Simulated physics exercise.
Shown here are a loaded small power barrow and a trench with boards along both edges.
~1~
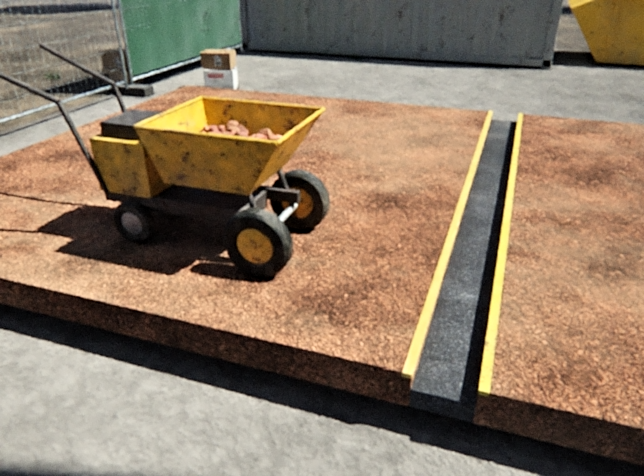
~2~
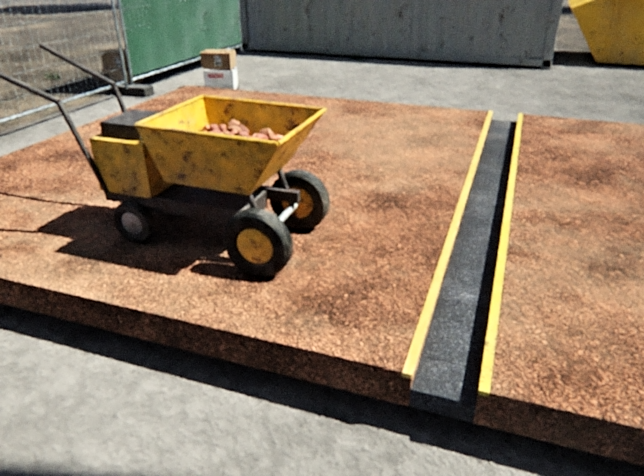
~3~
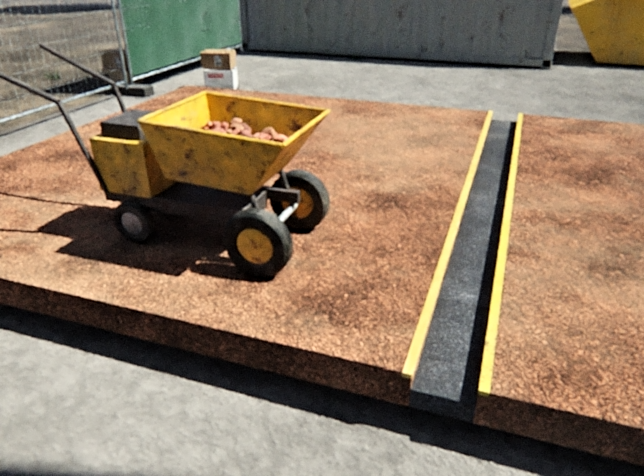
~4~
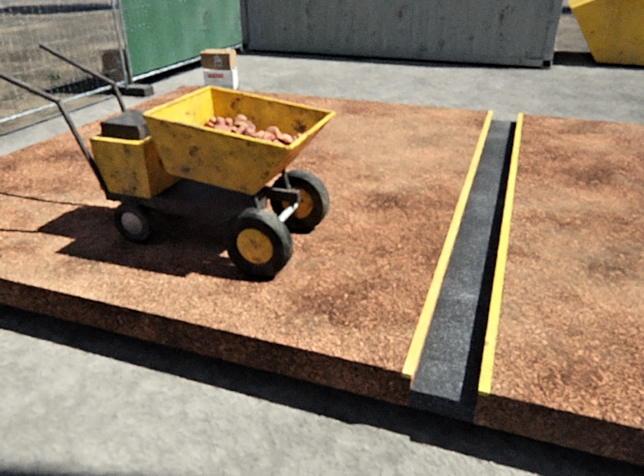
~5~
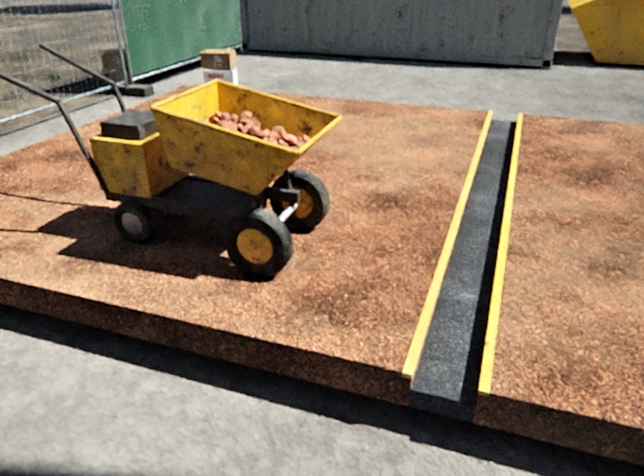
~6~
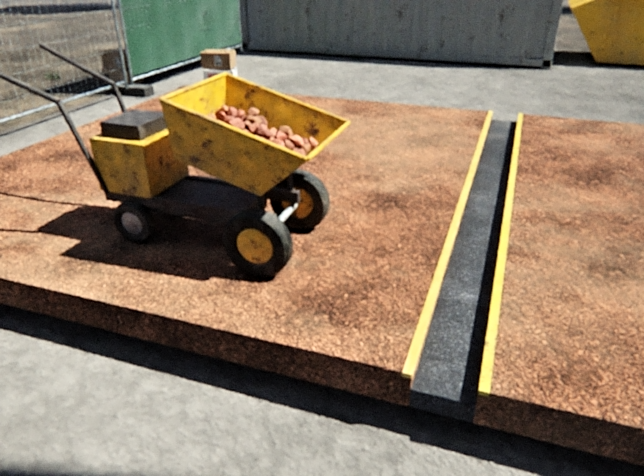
A yellow power barrow loaded with reddish rubble stood still on brown ground, left of a shallow board-edged trench, while its skip slowly tilted forward to the right, its back end rising.
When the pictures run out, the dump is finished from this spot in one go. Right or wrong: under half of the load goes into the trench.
Right.
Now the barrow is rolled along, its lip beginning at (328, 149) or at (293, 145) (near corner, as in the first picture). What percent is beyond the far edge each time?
I'd expect close to 0 per cent and then close to 0 per cent.
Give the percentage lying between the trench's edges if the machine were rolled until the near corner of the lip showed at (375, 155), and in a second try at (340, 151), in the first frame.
Okay, so the first one ends at 40 % and the second at 70 %.
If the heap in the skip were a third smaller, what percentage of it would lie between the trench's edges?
Estimate: Close to 20 %.
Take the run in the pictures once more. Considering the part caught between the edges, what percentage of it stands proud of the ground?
Roughly 0 percent of them.
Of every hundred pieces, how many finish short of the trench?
About 60 %.
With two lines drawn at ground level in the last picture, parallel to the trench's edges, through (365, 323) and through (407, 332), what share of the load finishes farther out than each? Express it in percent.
The first comes to 60 per cent, the second to 20 per cent.
Soon after the last picture, skip tipped steeply; all in the skip.
A little later, skip tipped steeply; nearly all in the skip; a stray few short of the trench; a stray few falling.
Later still, skip tipped right over; about half in the skip; about a third short of the trench; a small part in or heaped over the trench.
By the end, skip tipped right over; about a quarter in the skip; about two thirds short of the trench; about a quarter in or heaped over the trench; none beyond it.
